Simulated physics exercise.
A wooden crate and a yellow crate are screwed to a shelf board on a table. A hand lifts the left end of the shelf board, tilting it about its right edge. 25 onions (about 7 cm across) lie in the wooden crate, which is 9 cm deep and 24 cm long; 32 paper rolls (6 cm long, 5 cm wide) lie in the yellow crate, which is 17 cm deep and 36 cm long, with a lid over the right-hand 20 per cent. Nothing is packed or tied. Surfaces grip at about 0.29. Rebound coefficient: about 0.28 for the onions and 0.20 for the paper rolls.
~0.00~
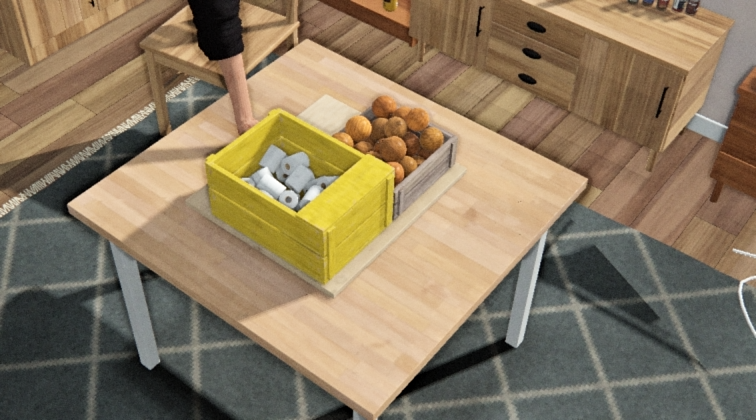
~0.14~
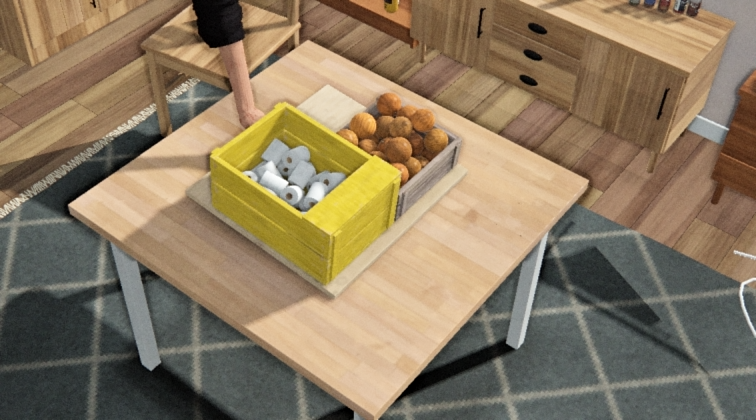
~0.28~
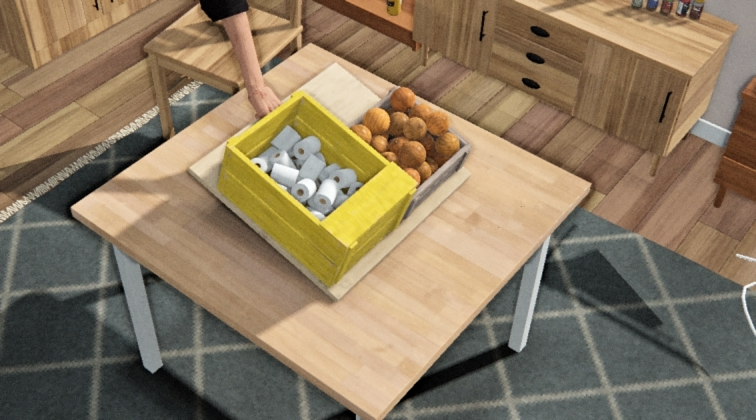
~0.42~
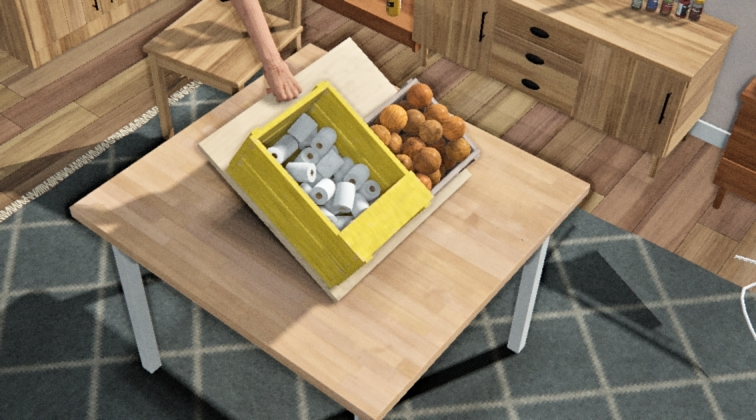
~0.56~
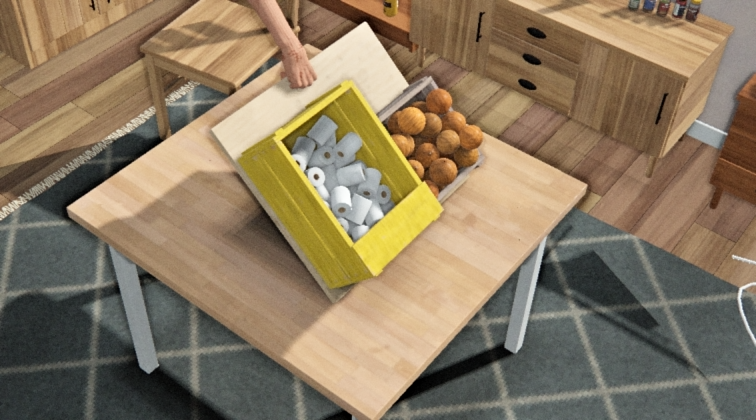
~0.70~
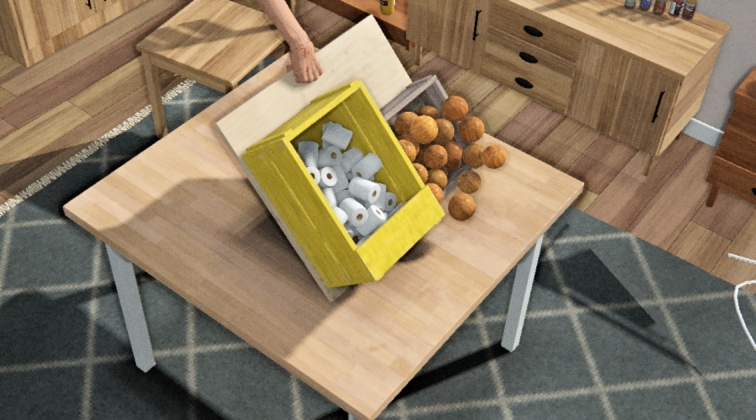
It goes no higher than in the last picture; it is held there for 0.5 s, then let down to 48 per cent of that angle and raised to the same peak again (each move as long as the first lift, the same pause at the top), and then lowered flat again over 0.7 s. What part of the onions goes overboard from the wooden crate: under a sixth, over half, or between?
The wooden crate loses a sixth to a half of its onions.
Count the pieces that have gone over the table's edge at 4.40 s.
Roughly 6.
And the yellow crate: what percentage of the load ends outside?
About: Yellow crate 0 per cent.
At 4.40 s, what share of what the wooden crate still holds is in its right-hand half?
Some 70 per cent.
After 1.29 s, tilt 46°; the wooden crate is down by 8 of 25 and the yellow crate has all 32.
After 2.03 s, tilt 25°; the wooden crate is down by 9 of 25 and the yellow crate has all 32.
After 3.07 s, tilt 47°; the wooden crate is down by 9 of 25 and the yellow crate has all 32.
When it is over (at 4.40 s), the wooden crate is down by 9 of 25 and the yellow crate has all 32. Asked share, 9 of 25, 36 per cent.
